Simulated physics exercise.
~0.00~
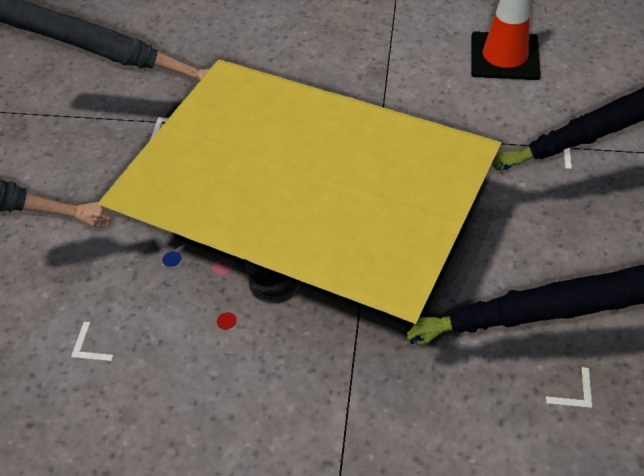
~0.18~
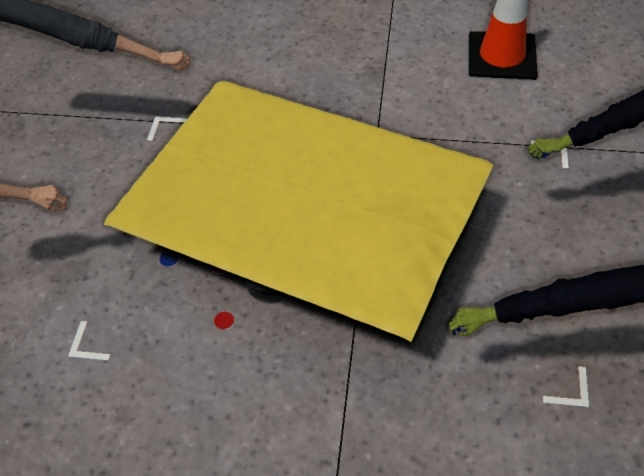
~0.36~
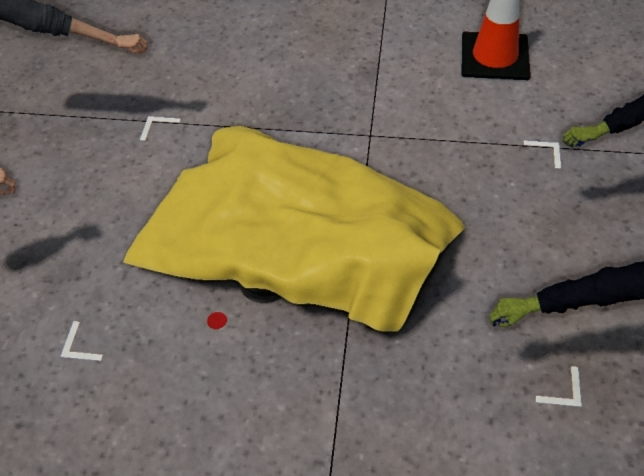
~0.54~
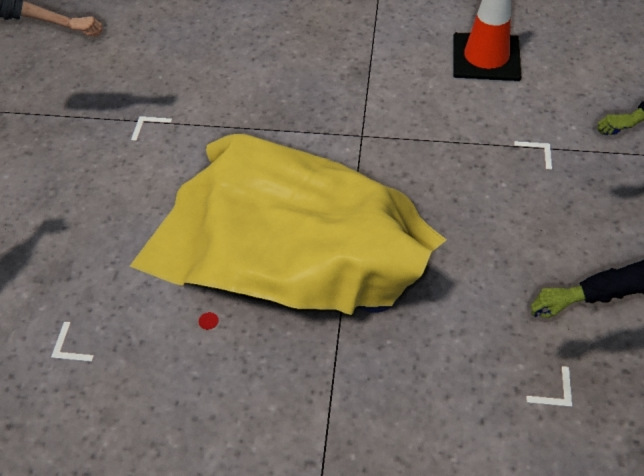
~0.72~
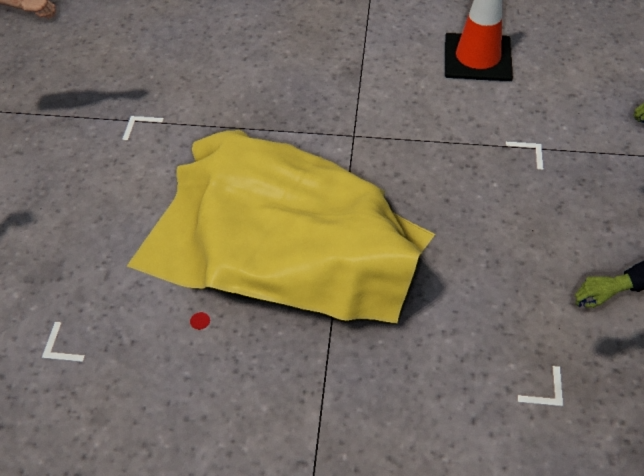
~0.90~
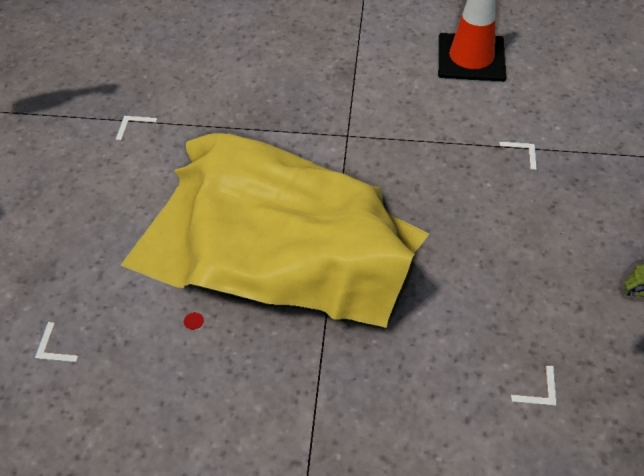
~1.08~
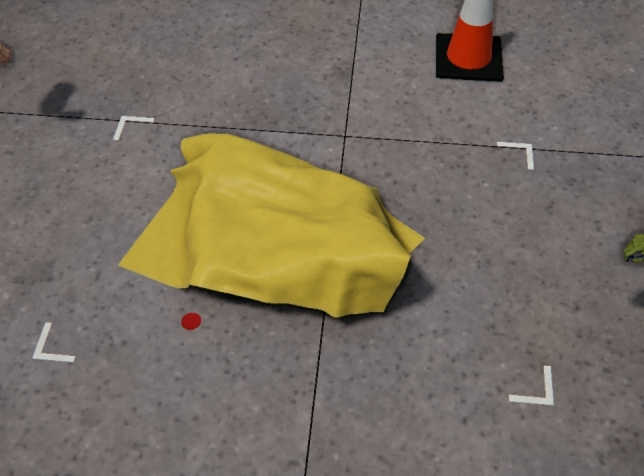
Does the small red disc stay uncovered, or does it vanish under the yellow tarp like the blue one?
The red disc stays uncovered on the floor just beside the tarp's lower edge, while the blue disc vanishes under it.
